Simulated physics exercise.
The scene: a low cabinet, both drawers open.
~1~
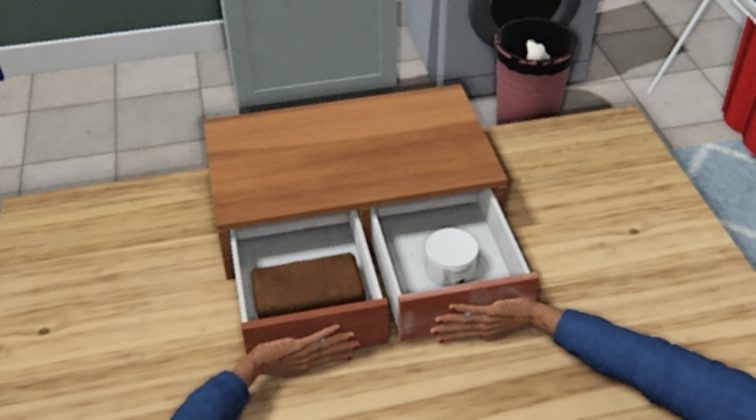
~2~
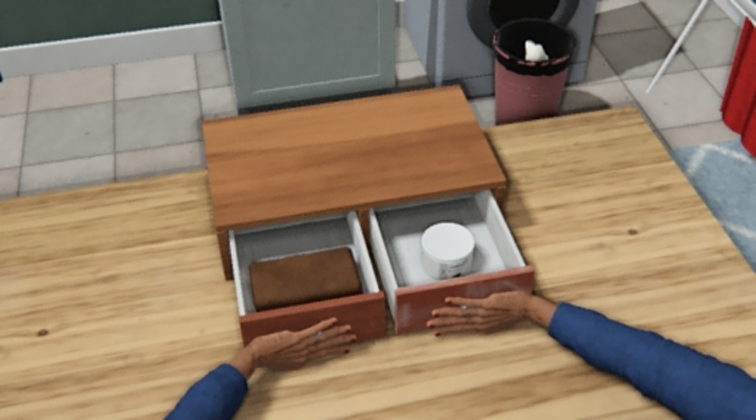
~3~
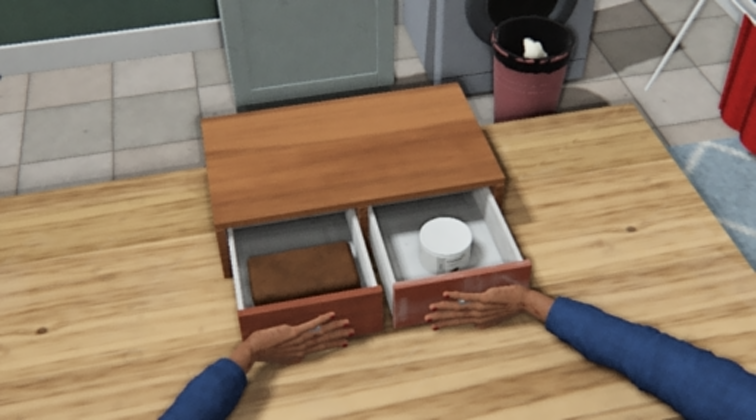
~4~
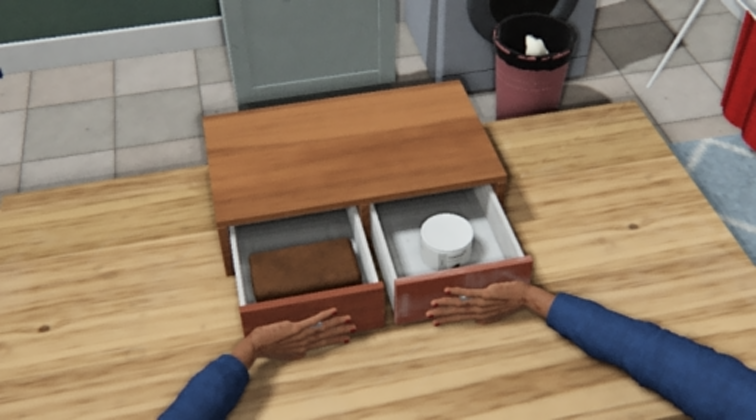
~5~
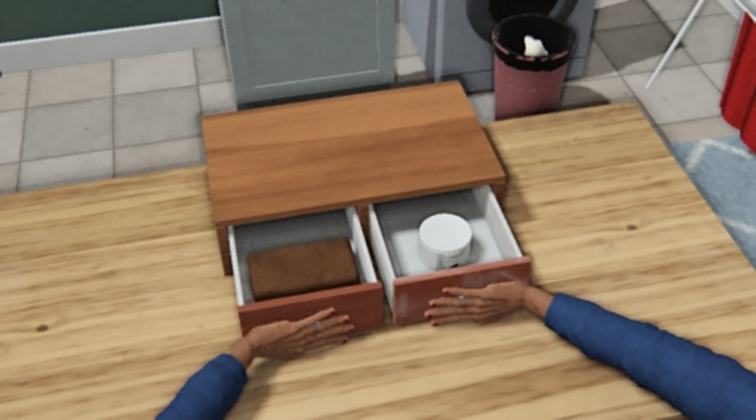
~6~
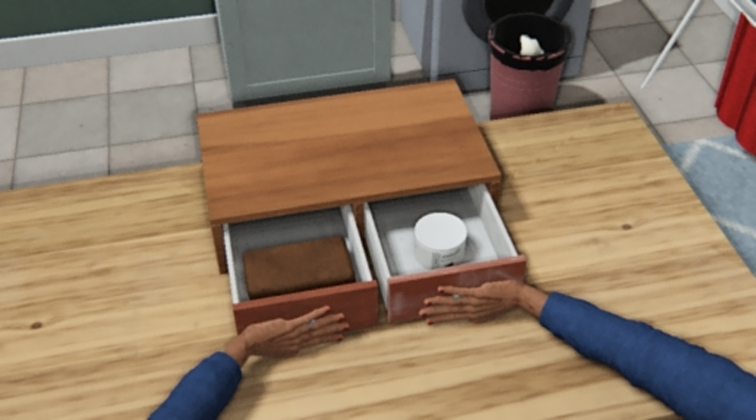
Two open drawers in a low wooden cabinet, a brown loaf in the left and a white tub in the right, slid inward slightly as two hands pressed their fronts, then barely moved.
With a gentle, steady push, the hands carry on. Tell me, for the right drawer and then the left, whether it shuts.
I think the right drawer gets pushed shut. I think the left drawer gets pushed shut.
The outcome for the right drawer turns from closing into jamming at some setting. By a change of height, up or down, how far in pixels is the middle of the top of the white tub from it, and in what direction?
Roughly 16 pixels upward.
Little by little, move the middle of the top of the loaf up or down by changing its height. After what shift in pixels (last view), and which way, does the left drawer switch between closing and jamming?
The tipping point sits around 20 pixels higher.
Then, 0.40 s after the last picture, right drawer about half in; left drawer starting in.
Then, 0.68 s after the last picture, right drawer about half in; left drawer about half in.
At rest, the right drawer goes all the way in; the left drawer goes all the way in.
